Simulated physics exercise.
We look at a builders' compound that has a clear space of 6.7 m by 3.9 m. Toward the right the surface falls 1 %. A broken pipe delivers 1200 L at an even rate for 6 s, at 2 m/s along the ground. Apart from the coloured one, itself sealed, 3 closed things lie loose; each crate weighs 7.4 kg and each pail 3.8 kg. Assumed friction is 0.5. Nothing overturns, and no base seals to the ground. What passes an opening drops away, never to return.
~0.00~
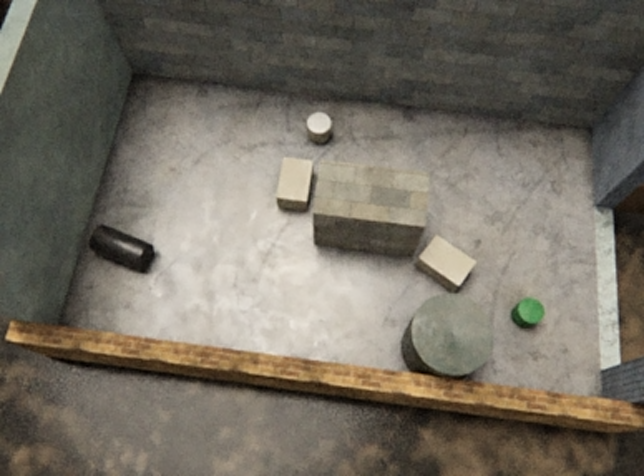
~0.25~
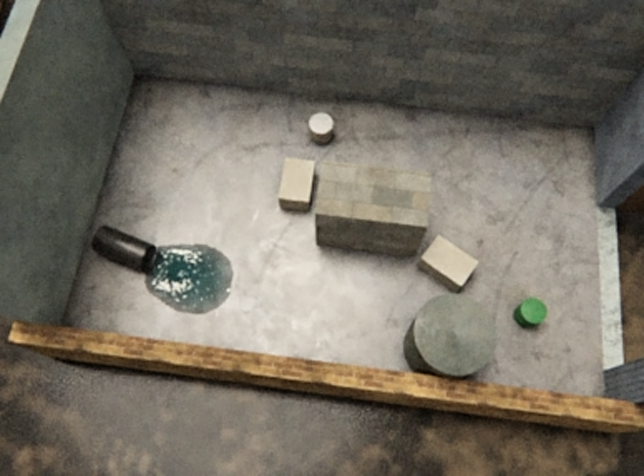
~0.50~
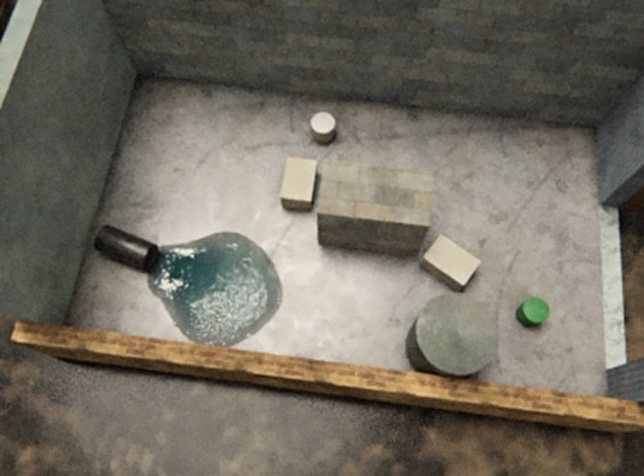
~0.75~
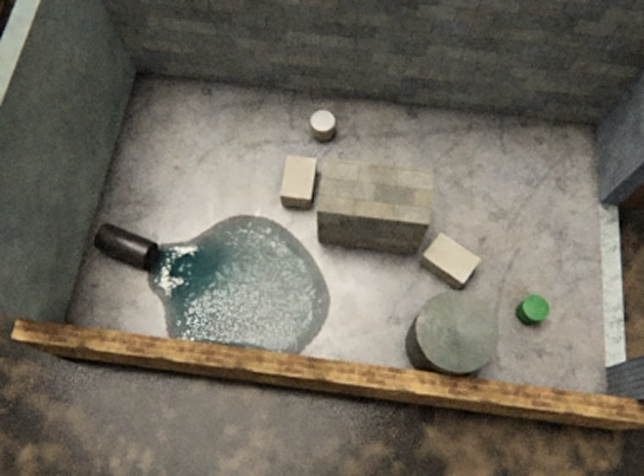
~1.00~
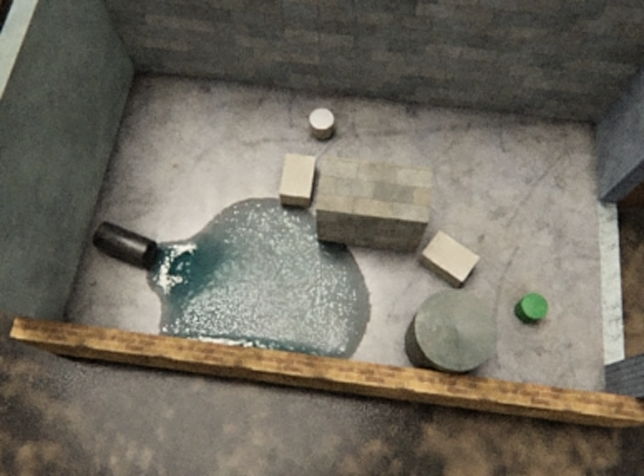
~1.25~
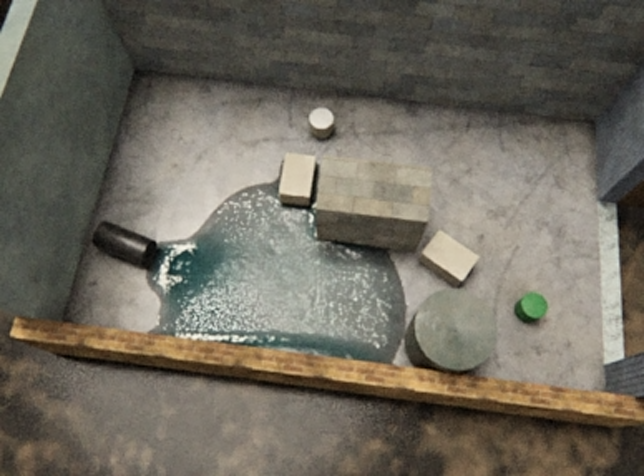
Water pours from a dark pipe and spreads rightward across the floor around still blocks.
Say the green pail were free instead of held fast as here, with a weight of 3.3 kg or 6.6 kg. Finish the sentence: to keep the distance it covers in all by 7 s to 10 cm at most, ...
... it takes the heavy weight.
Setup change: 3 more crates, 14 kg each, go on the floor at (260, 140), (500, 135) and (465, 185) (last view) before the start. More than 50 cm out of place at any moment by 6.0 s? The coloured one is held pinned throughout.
Within, within, within.
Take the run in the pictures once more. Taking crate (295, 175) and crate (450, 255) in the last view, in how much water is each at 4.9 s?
About 3 and 4 cm.
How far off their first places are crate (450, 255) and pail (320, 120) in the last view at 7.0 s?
In that order: 250 cm, 50 cm.
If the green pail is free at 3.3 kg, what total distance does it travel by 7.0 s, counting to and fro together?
Some 60 cm in all.
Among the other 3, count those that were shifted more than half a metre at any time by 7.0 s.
3.
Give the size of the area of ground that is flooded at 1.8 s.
About 7.5 m2 is covered.
After 1.8 s the green pail would be 0 cm from its start with 3.3 kg and 0 cm from its start with 6.6 kg; 0 cm of water round it then.
After 3.1 s the green pail would be 21 cm from its start with 3.3 kg and 0 cm from its start with 6.6 kg; 4 cm of water round it then.
After 4.9 s the green pail would be 35 cm from its start with 3.3 kg and 0 cm from its start with 6.6 kg; 3 cm of water round it then.
After 7.0 s the green pail would be 67 cm from its start with 3.3 kg and 0 cm from its start with 6.6 kg; 4 cm of water round it then.
